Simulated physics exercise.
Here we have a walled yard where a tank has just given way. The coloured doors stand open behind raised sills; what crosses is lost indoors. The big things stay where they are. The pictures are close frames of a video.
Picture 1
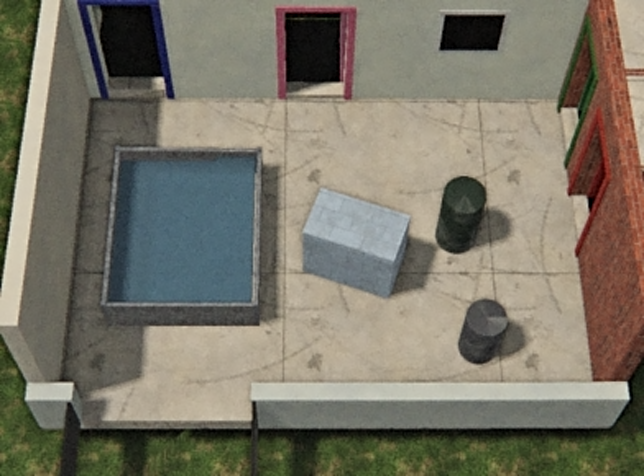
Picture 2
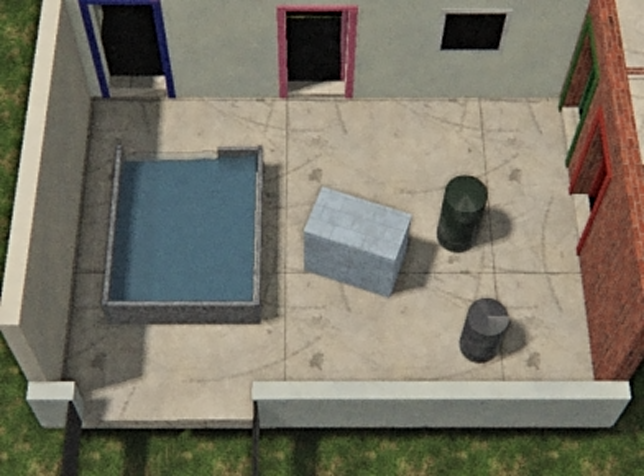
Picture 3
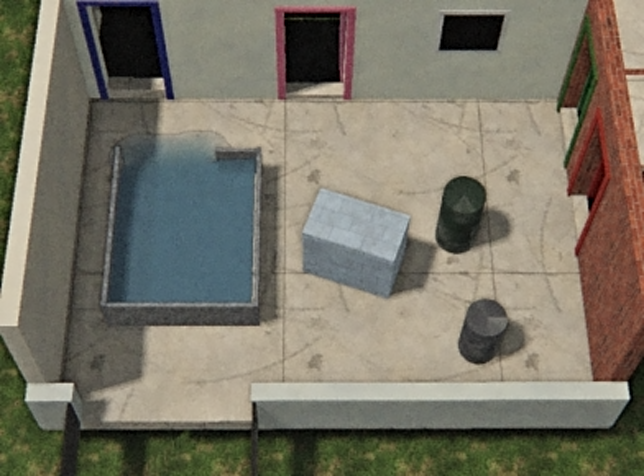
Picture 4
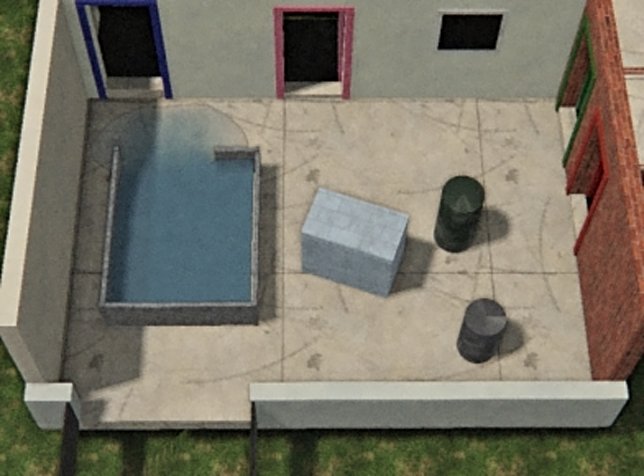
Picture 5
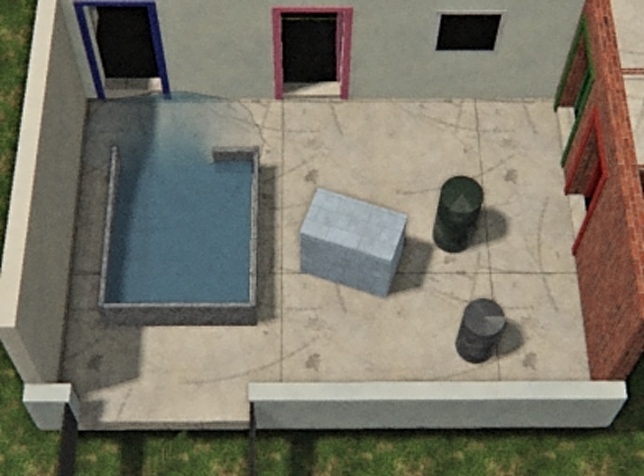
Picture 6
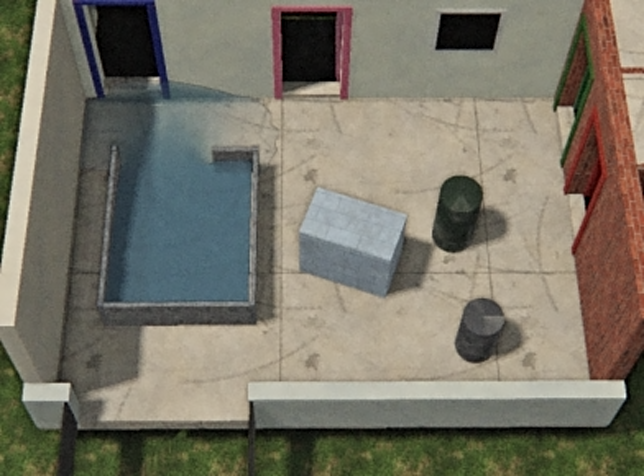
Water pours from a gap in the tank's far side and spreads across the yard.
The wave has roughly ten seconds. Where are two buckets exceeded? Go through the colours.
The blue door floods; the pink door holds within the limit; the green door holds within the limit; the red door floods.
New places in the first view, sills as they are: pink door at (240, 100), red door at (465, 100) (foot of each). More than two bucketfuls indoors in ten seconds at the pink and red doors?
In short: The pink one goes over; the red one stays under.
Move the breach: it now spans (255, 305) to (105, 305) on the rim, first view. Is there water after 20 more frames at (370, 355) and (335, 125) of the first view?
In that order: Flooded, free of water.
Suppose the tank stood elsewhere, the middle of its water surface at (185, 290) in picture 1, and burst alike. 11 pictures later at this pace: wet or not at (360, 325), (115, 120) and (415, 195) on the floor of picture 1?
In turn: Clear, awash, not flooded.
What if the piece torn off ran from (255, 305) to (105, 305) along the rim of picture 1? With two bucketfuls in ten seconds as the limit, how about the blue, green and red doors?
In short: Blue door takes less; green door keeps below it; red door keeps below it.
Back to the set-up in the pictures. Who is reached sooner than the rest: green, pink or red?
The pink door.
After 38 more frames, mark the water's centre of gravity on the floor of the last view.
Roughly at (254, 215).
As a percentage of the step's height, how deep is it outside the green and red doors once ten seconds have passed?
About 40 and 130 per cent.
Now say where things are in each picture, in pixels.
The water tank at (185, 227) is whole and still, in the first picture.
The front is at a hidden place, out from the gap on the water tank's far side, in the second picture.
Water pours out on the water tank's far side and has run to (121, 146), in the third picture.
Water pours out on the water tank's far side and has run to (208, 110), in the fourth picture.
The front is at (114, 101), out from the gap on the water tank's far side, in the fifth picture.
Water pours out on the water tank's far side and has run to (87, 100), in the sixth picture.
A moment on, water covers 10 % of the floor; the blue door over two buckets in, the pink door wet at the sill, nothing in, the green door not reached, the red door not reached.
Next, water covers 25 % of the floor; the blue door far over two buckets in, the pink door wet at the sill, nothing in, the green door not reached, the red door not reached.
Then, water covers 55 % of the floor; the blue door far over two buckets in, the pink door wet at the sill, nothing in, the green door wet at the sill, nothing in, the red door not reached.
Later, water covers 75 % of the floor; the blue door far over two buckets in, the pink door wet at the sill, nothing in, the green door wet at the sill, nothing in, the red door over two buckets in.
In the end, water covers 90 % of the floor; the blue door far over two buckets in, the pink door wet at the sill, nothing in, the green door wet at the sill, nothing in, the red door over two buckets in.
